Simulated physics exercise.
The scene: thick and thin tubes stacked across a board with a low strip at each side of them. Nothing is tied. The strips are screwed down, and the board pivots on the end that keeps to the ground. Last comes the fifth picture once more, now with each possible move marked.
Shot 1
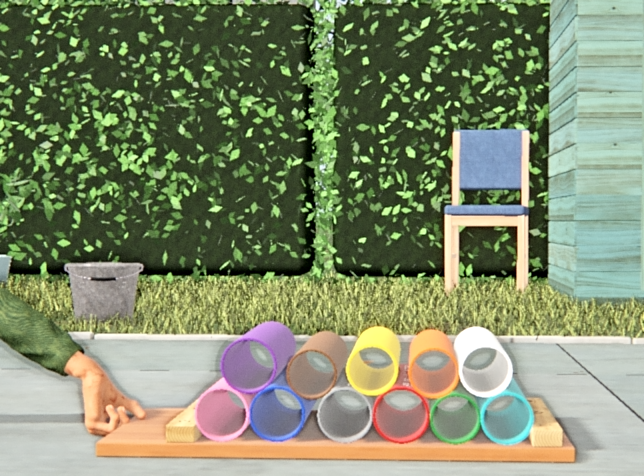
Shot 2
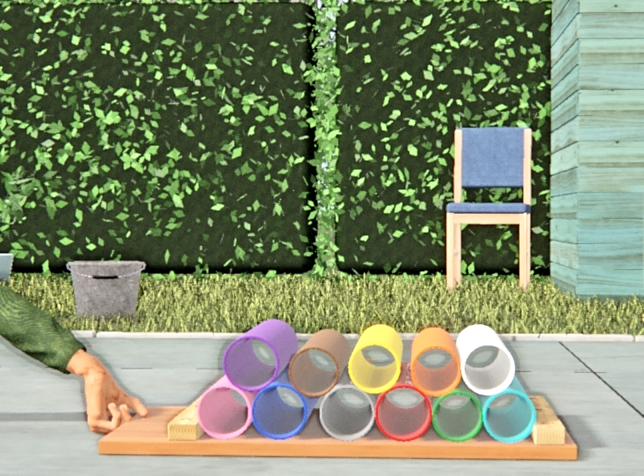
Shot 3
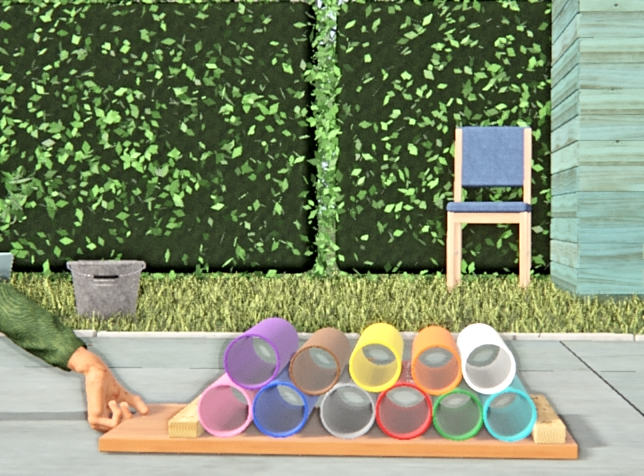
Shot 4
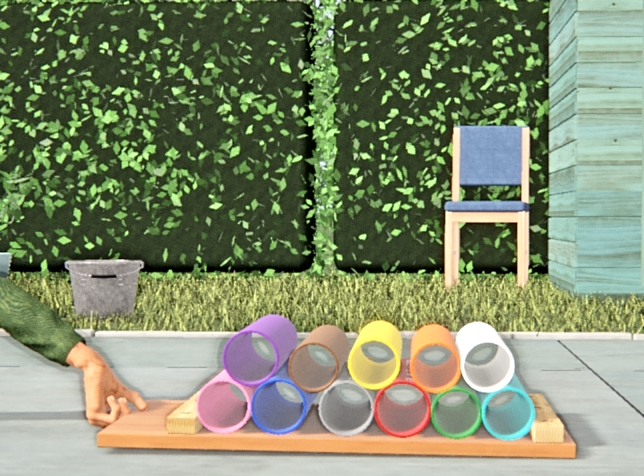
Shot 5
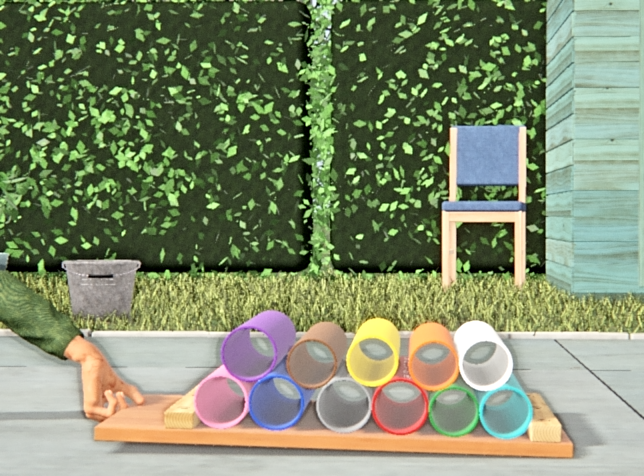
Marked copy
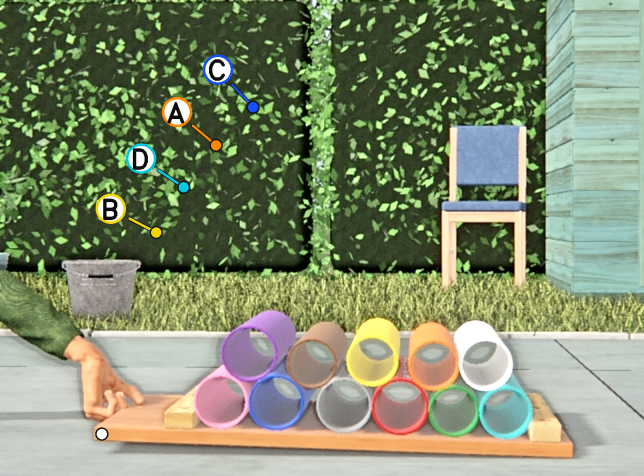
A hand slightly lifts the left end of a board stacked with colorful tubes.
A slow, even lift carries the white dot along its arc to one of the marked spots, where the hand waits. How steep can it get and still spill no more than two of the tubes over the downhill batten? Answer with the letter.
It can be raised to B.
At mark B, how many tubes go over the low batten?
The count is two.
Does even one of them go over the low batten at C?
At C: Yes.
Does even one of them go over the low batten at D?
Yes, at D.
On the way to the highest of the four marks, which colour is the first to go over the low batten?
It is the white one.
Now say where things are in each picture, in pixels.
In the first frame, turquoise tube (507, 419); yellow tube (372, 370); orange tube (434, 373).
In the second frame, orange tube (436, 371); white tube (488, 368).
In the third frame, board (343, 421); pink tube (225, 410); blue tube (280, 410); green tube (458, 416).
In the fourth frame, board (342, 418); pink tube (223, 406); blue tube (278, 407); green tube (456, 414).
In the fifth frame, board (339, 415); pink tube (221, 401); blue tube (277, 403).
On the marked copy, A at (216, 145); B at (156, 233); C at (253, 107); D at (184, 187); the white dot at (102, 434).
With B. Early on, board at 16°.
Further on, board at 27°.
At the end, board at 27°, two over the low batten (orange, white).
As for the rest, A eleven over the low batten; C eleven over the low batten; D five over the low batten.
